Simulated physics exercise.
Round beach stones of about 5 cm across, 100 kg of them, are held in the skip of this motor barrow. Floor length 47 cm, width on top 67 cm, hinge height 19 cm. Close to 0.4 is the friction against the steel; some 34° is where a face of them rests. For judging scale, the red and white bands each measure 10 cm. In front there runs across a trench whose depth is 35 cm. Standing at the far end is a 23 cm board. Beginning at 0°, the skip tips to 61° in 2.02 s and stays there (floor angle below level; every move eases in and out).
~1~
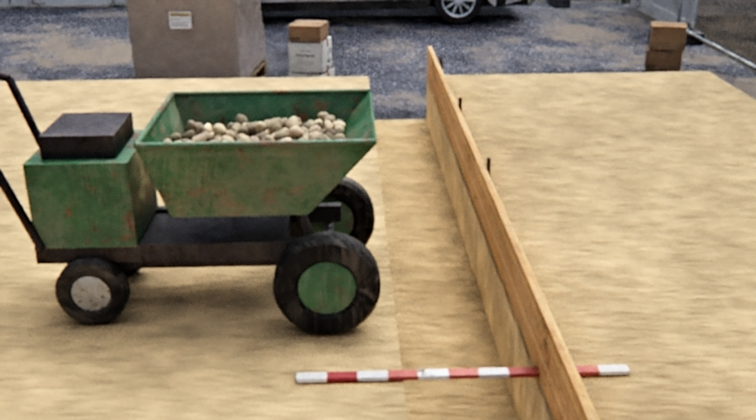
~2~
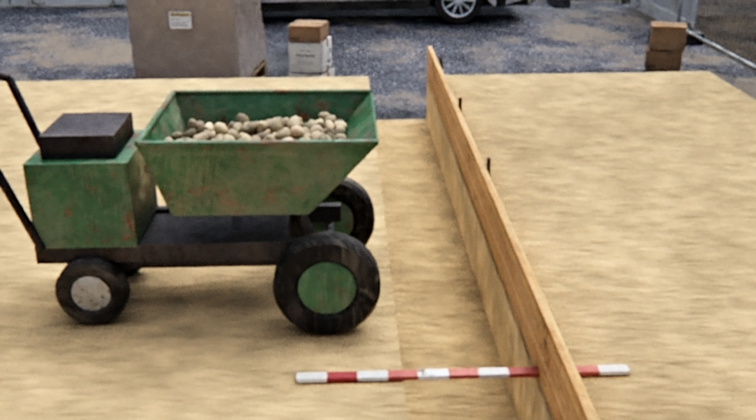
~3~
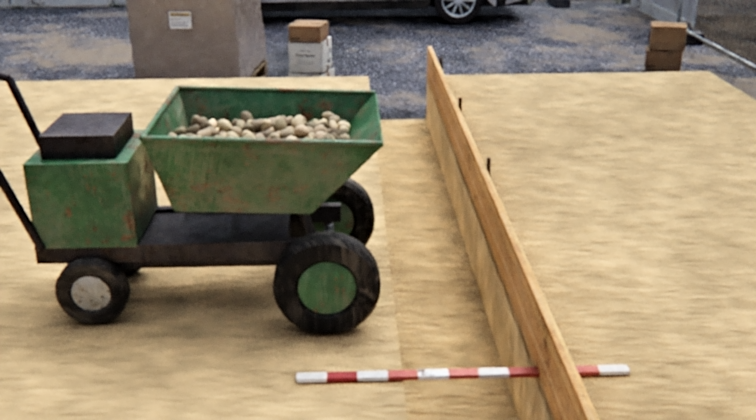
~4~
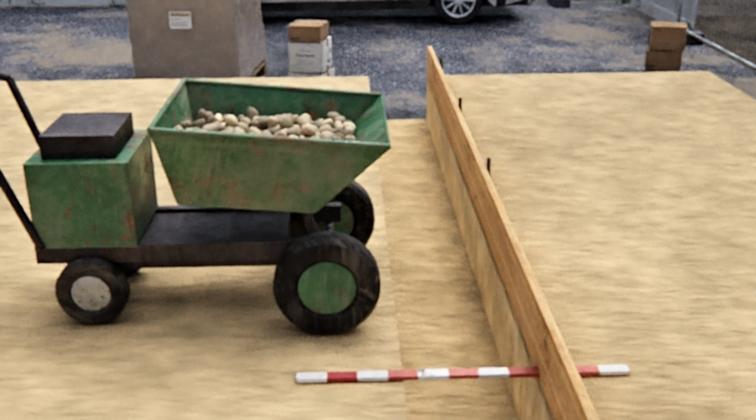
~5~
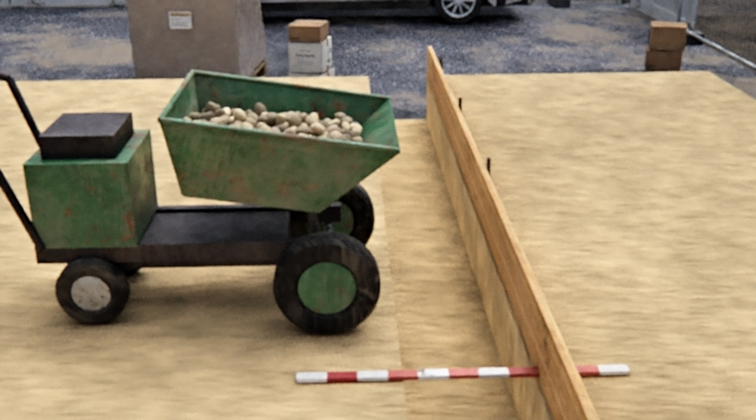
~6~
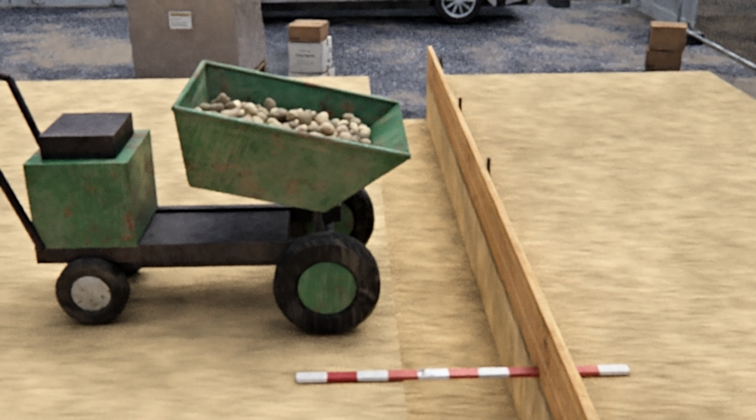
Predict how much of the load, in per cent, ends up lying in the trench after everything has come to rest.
Roughly 78 per cent of it.
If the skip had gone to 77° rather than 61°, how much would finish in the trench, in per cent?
Some 80% would finish there.
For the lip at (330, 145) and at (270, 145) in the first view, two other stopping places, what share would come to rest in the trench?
I'd expect close to 100 per cent at the first and 100 per cent at the second.
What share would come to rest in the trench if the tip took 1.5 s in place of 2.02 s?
70 %.
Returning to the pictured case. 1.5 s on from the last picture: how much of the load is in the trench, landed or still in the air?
Close to 30 per cent has got there by then.
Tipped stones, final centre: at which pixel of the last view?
I'd put it close to (477, 350).
Then, 0.9 s after the last picture the floor is at 52°, 100 % in the skip; the foremost stones are at (473, 205).
Then, 1.5 s after the last picture the floor is at 61°, 58 % in the skip, 28 % in the trench, 14 % past the trench; the foremost stones are at (583, 275).
Then, 1.9 s after the last picture the floor is at 61°, 32 % in the skip, 46 % in the trench, 22 % past the trench; the foremost stones are at (651, 277).
Then, 3.8 s after the last picture the floor is at 61°, 0 % in the skip, 78 % in the trench, 22 % past the trench; the foremost stones are at (680, 277).
